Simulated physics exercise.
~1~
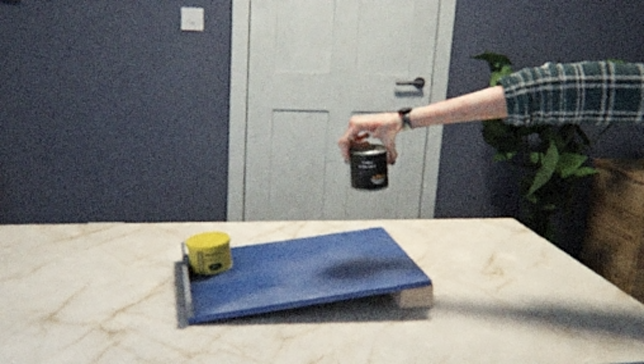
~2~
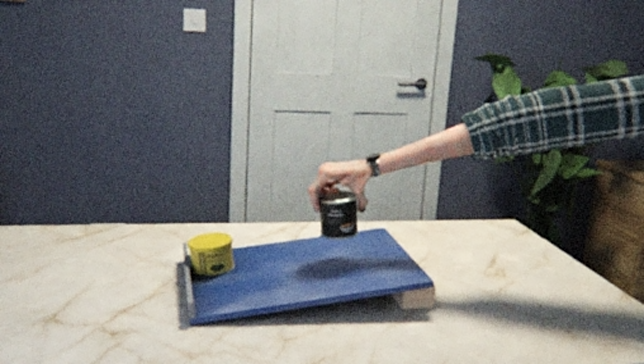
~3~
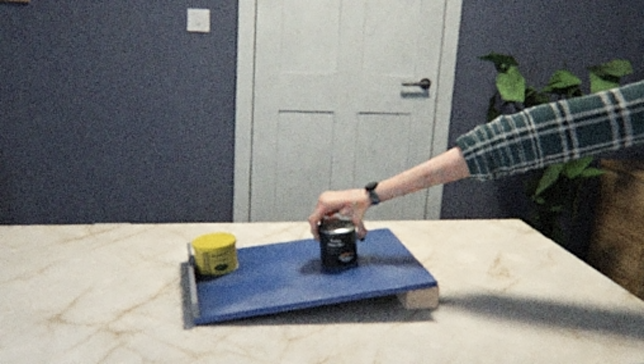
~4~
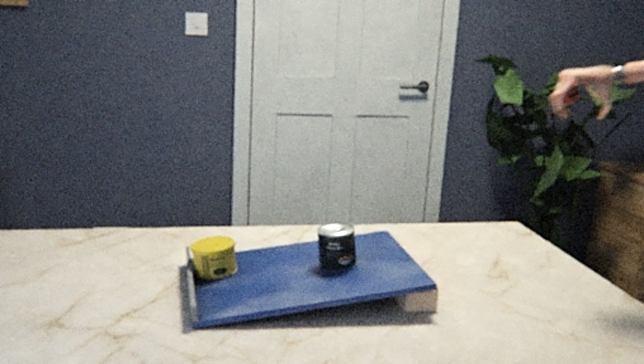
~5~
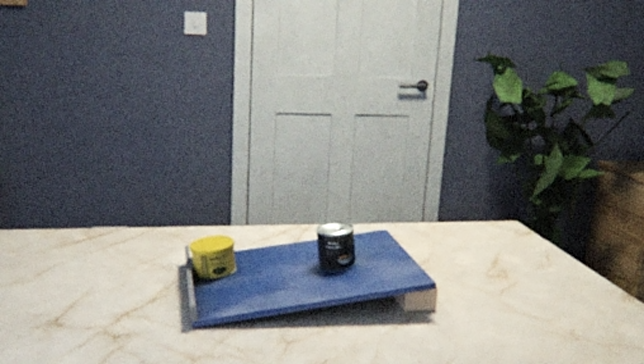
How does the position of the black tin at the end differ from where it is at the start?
At the start the black tin is held in the air above the board, and at the end it stands on the blue board, lower and slightly further left.
In this clip, a hand lowers a black tin onto a tilted blue board resting on a block, near a yellow tub at the board's lower end, then lets go and withdraws to the right, and the tin stays where it was placed.
